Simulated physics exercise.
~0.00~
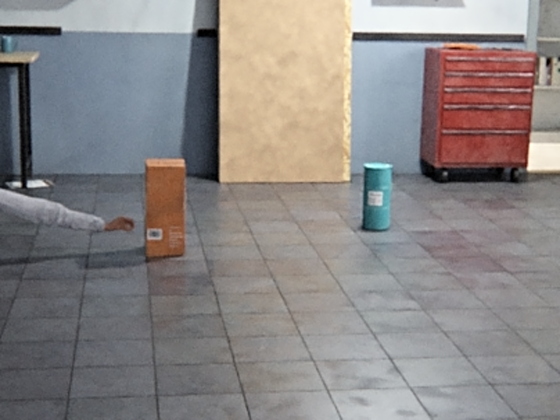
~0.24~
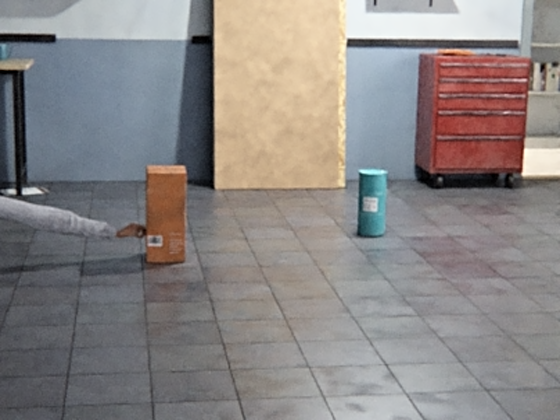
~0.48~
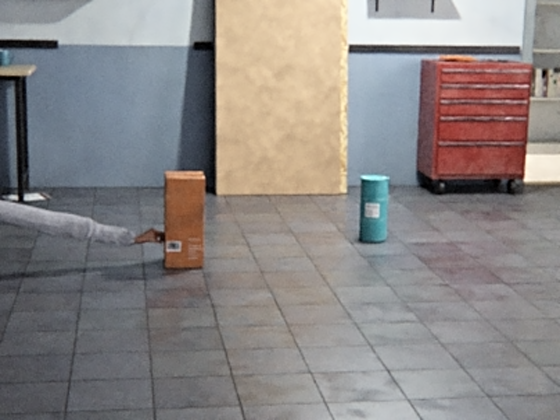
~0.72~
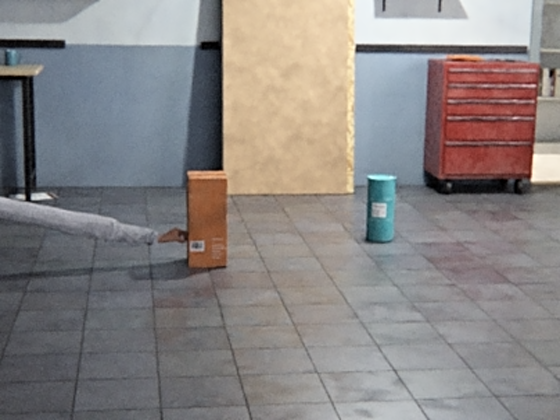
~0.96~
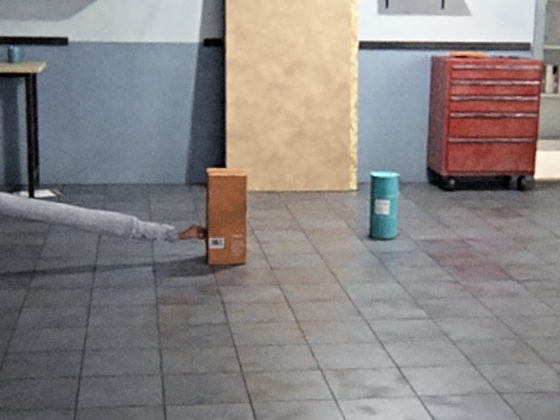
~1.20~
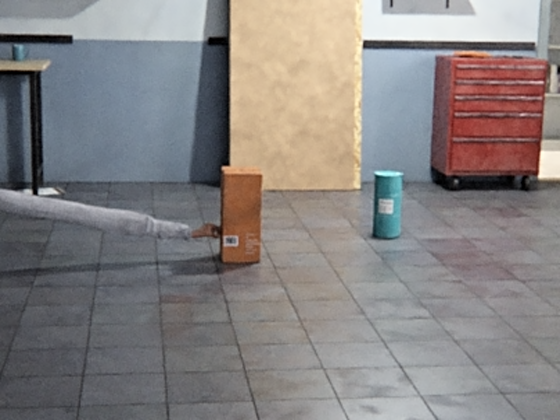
On a tiled floor, a hand slides an upright orange box right toward a turquoise canister.
